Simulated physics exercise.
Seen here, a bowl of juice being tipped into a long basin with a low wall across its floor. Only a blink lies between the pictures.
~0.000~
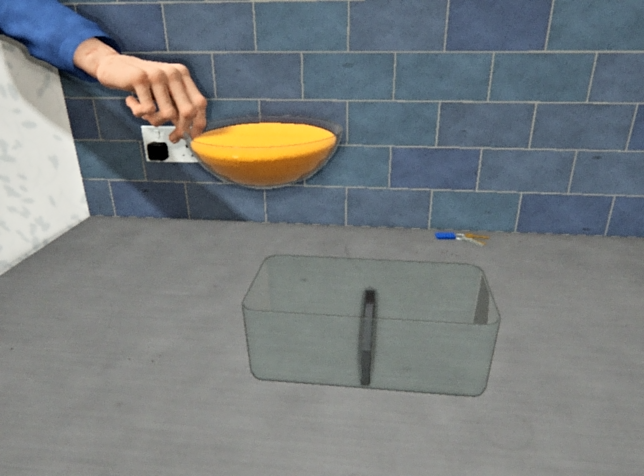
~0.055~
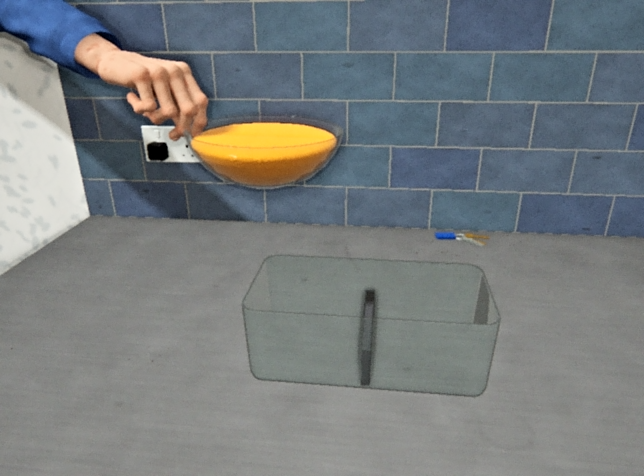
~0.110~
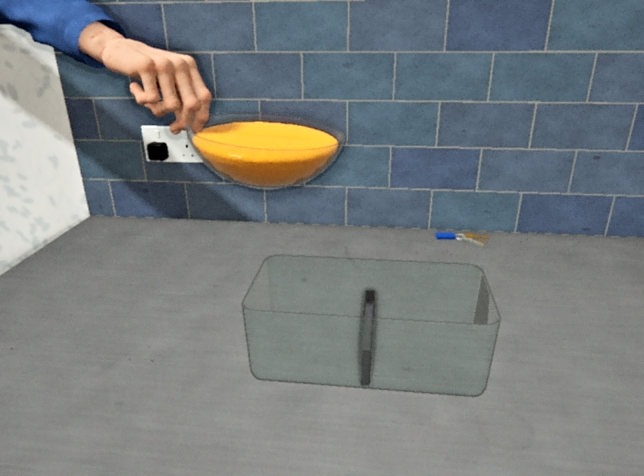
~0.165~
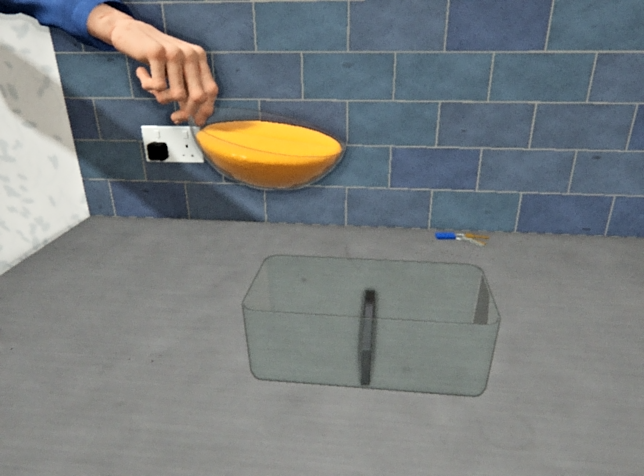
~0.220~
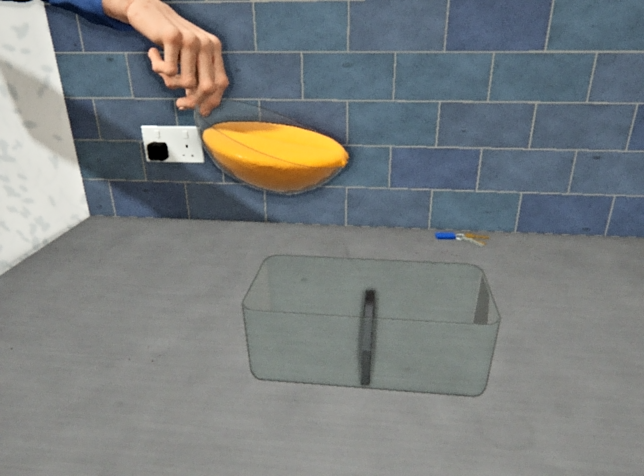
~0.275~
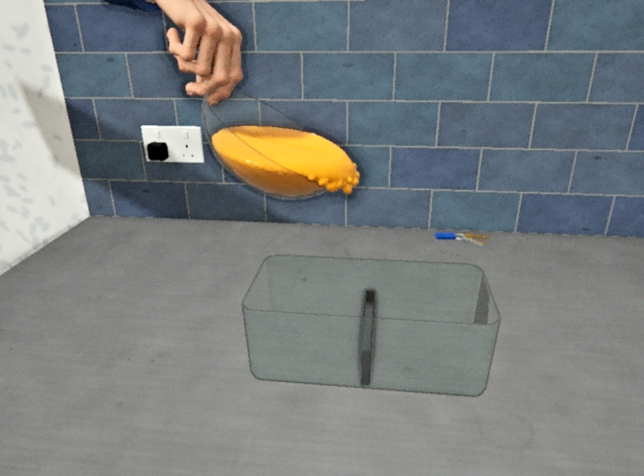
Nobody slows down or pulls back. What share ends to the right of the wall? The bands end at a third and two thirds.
The share right of the wall is between a third and two thirds.
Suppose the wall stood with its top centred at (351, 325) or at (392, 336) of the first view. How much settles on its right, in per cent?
In turn 75 and 40 in a hundred.
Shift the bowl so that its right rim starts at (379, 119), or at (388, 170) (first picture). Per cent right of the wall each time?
Roughly 75 per cent, and 75 per cent.
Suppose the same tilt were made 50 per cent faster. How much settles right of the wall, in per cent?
Some 45 per cent.
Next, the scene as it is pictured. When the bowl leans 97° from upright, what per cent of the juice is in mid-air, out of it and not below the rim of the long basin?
About 30 per cent.
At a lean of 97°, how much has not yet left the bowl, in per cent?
Some 0 per cent.
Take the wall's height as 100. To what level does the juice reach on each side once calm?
The left part 20 per cent, the right part 40.
By 0.57 s the tilt is 97° and 1 per cent is still to pour, 8 is left of the wall and 61 right of it.
By 0.78 s the tilt is 113° and 0 per cent is still to pour, 27 is left of the wall and 49 right of it.
By 1.01 s the tilt is 113° and 0 per cent is still to pour, 34 is left of the wall and 59 right of it.
By 1.25 s the tilt is 113° and 0 per cent is still to pour, 35 is left of the wall and 59 right of it.
At rest 35 per cent lies left of the wall, 59 right of it and 7 outside.
